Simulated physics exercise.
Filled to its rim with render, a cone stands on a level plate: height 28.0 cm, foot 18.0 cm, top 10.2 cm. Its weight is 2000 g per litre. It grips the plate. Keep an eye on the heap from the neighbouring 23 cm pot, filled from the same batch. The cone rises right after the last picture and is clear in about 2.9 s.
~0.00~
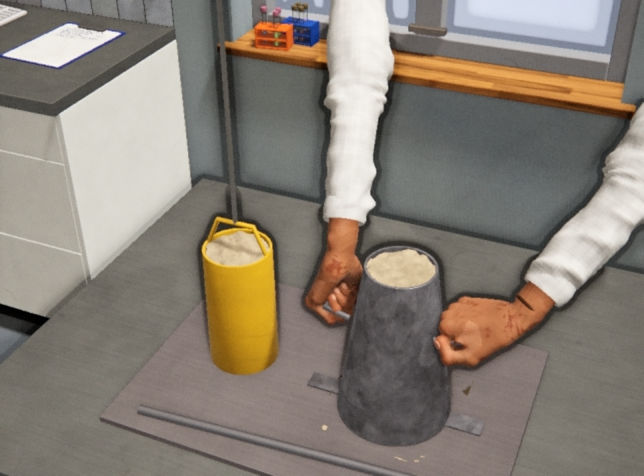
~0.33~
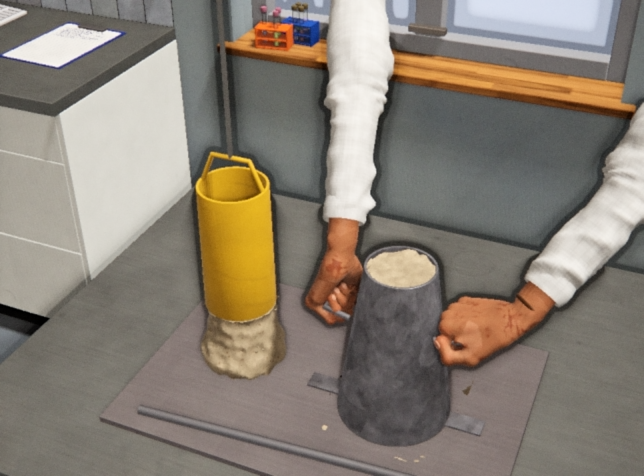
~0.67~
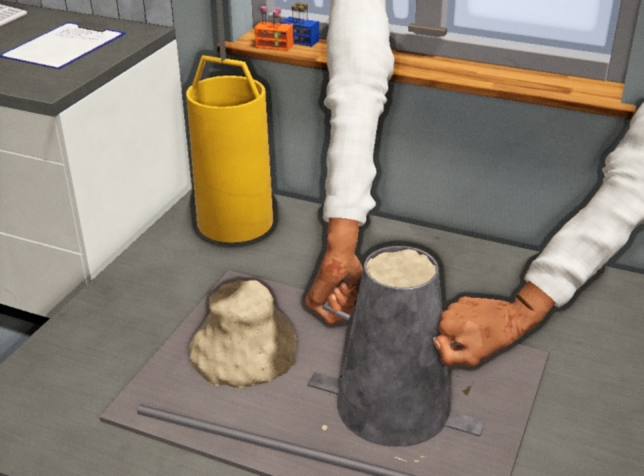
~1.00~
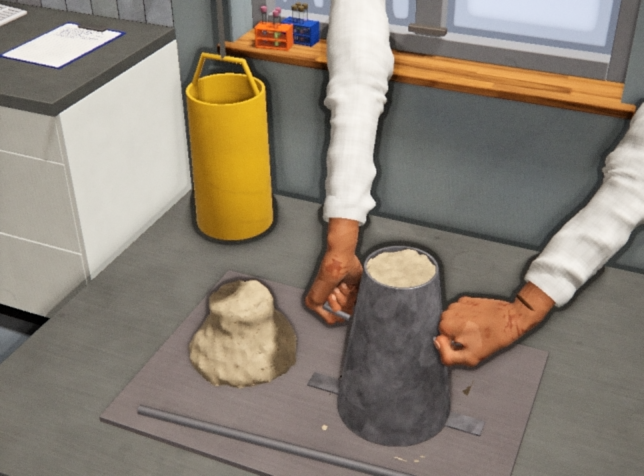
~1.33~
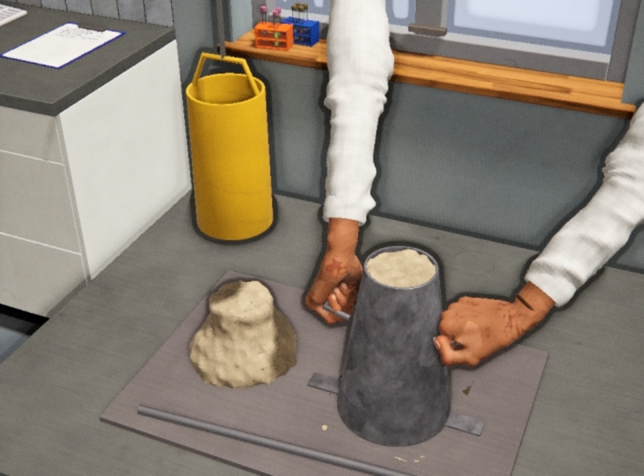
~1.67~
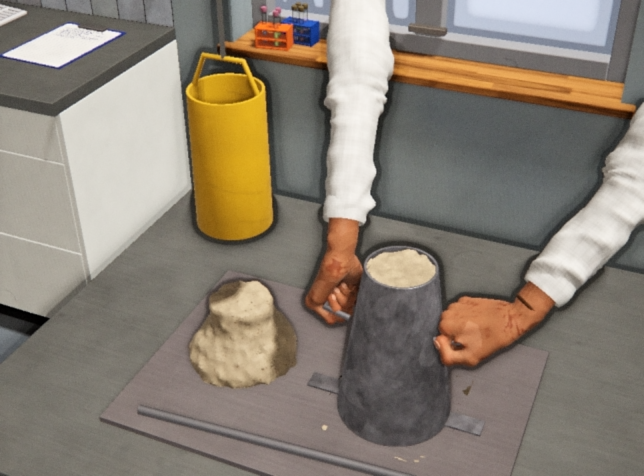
Two hands in white sleeves grip a dark grey cone filled with a pale mix, seen from slightly above on a grey worktop, with a white cabinet at left and a wooden ledge behind. A yellow cylinder of similar mix stands left of the cone on a flat board. The cylinder rises, leaving a slumped, lumpy heap, then hangs still while the hands, cone and camera stay put.
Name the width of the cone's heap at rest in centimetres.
I'd say something close to 26 centimetres.
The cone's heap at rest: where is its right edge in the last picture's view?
The pixel is about (471, 412).
After 2.4 s, the cone is up 6.7 cm; the render has come down 6.3 cm to 22 cm and is 22 cm wide.
After 3.1 s, the cone is up 17 cm; the render has come down 10 cm to 18 cm and is 25 cm wide.
After 3.8 s, the cone is up 28 cm; the render has come down 10 cm to 18 cm and is 25 cm wide.
After 4.7 s, the cone is clear; the render has come down 10 cm to 18 cm and is 26 cm wide.
After 5.2 s, at rest, the cone is clear; the render has come down 10 cm to 18 cm and is 26 cm wide.
